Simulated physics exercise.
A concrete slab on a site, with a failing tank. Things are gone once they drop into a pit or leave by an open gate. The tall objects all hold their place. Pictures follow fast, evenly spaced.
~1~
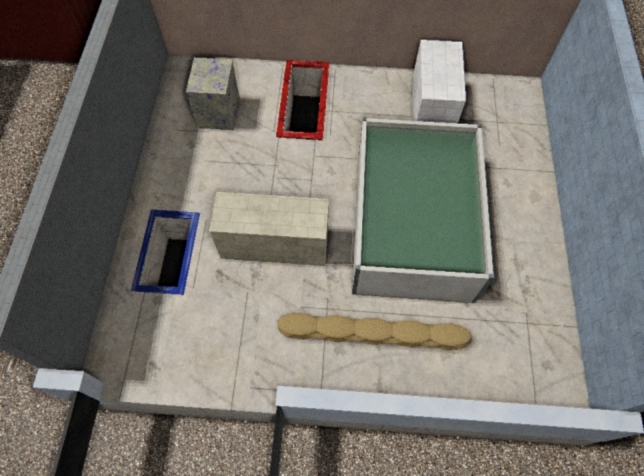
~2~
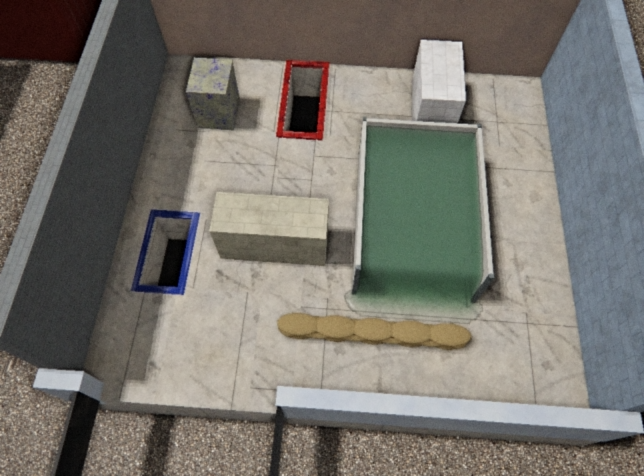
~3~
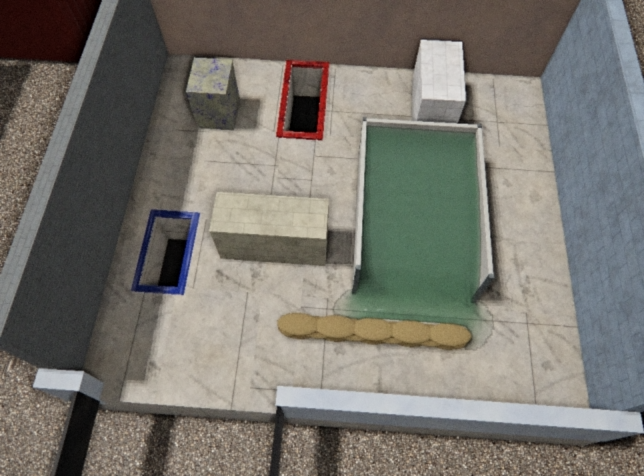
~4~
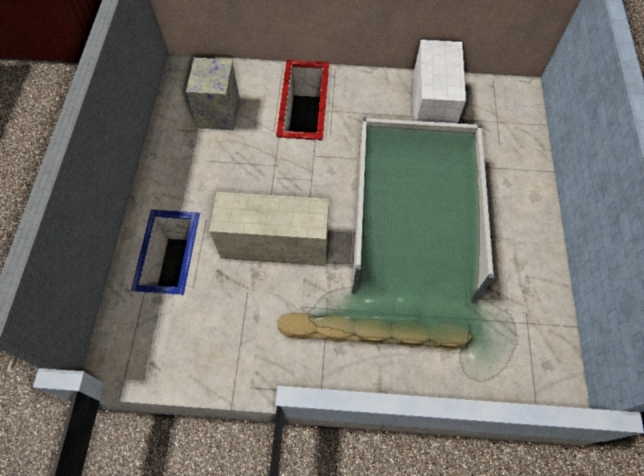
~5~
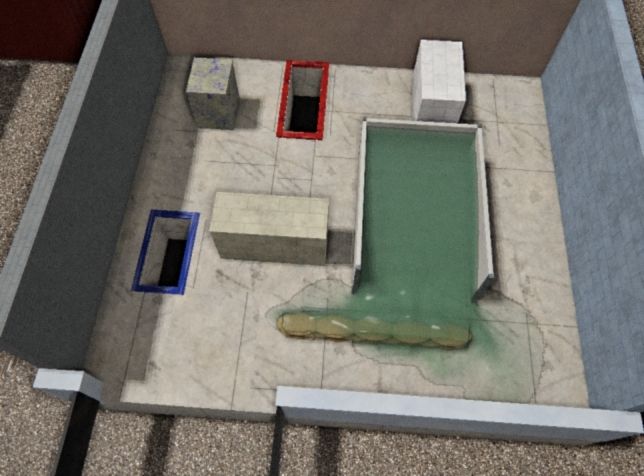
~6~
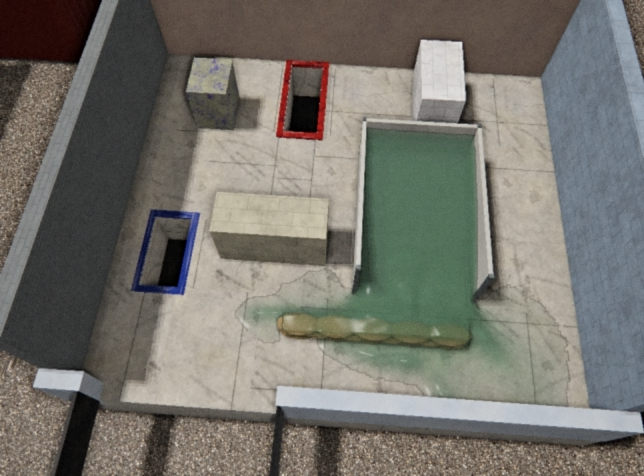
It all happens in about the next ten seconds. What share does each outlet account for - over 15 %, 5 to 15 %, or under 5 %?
In the end the gate gets five to fifteen per cent. The blue pit gets in excess of fifteen per cent. The red pit gets shy of five per cent.
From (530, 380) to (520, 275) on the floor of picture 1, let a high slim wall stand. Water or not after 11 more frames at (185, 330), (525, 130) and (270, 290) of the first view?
In the order given, the spots are swamped, spared and swamped.
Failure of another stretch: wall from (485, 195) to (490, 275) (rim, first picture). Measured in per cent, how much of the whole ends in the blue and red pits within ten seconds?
Per cent: Blue 10, red 4.
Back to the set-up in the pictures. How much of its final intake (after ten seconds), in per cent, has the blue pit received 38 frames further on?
Some 65 in a hundred.
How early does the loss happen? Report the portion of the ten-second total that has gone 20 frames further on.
About 30 per cent.
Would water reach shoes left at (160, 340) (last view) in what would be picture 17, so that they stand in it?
Verdict: Awash.
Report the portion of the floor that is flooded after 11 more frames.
Some 40 in a hundred.
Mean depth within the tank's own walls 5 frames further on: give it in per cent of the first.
Around 56 percent, give or take.
A moment on, water covers 30 % of the floor; the gate 0 %, the blue pit 0 %, the red pit 0 %.
Next, water covers 40 % of the floor; the gate 1 %, the blue pit 3 %, the red pit 0 %.
Then, water covers 55 % of the floor; the gate 2 %, the blue pit 8 %, the red pit 0 %.
Later, water covers 70 % of the floor; the gate 7 %, the blue pit 13 %, the red pit 0 %.
In the end, water covers 85 % of the floor; the gate 13 %, the blue pit 20 %, the red pit 1 %.
